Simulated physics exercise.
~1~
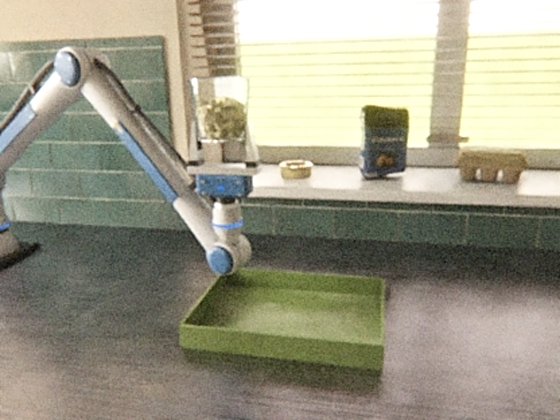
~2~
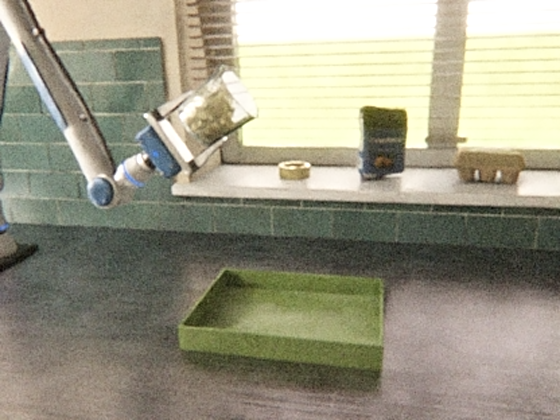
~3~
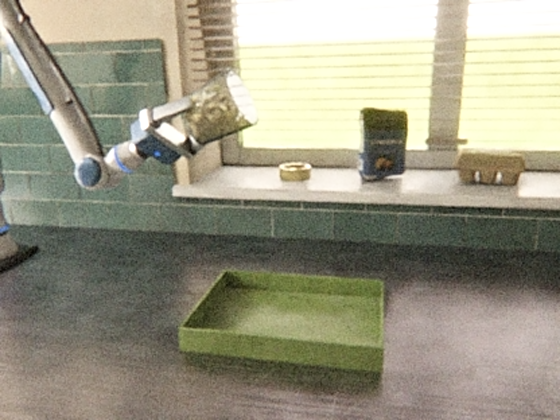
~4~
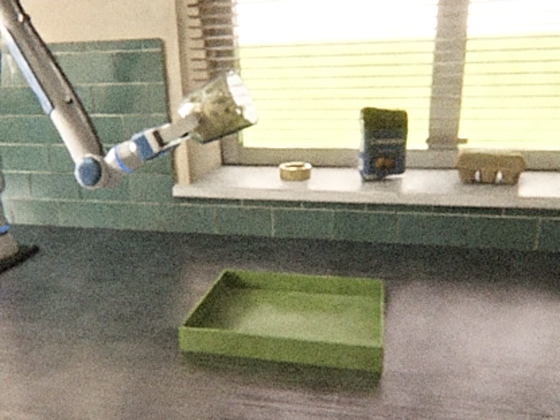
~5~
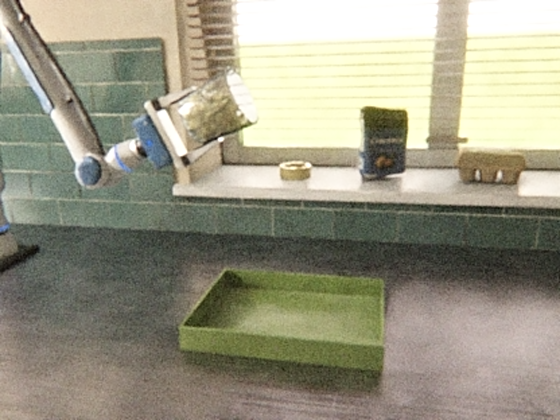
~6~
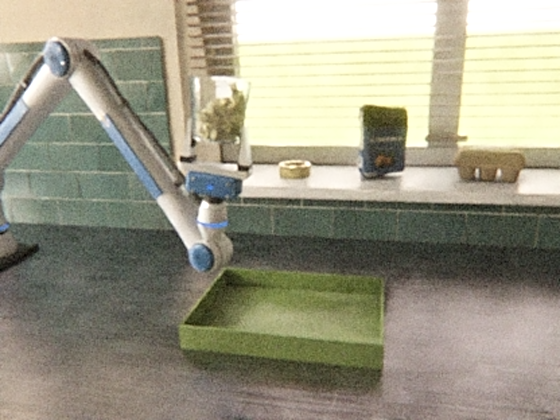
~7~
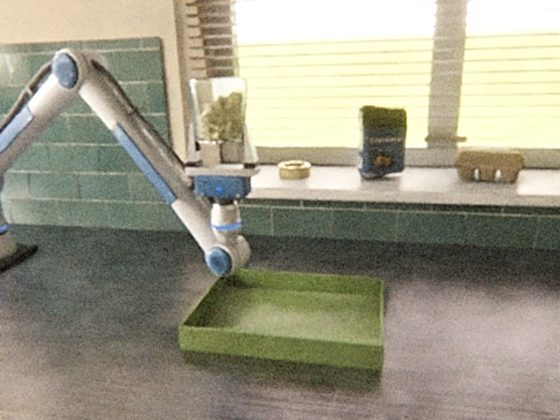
Kitchen worktop by a window, robot arm tilting a clear beaker of vegetable pieces above a green tray, then righting it unspilled.
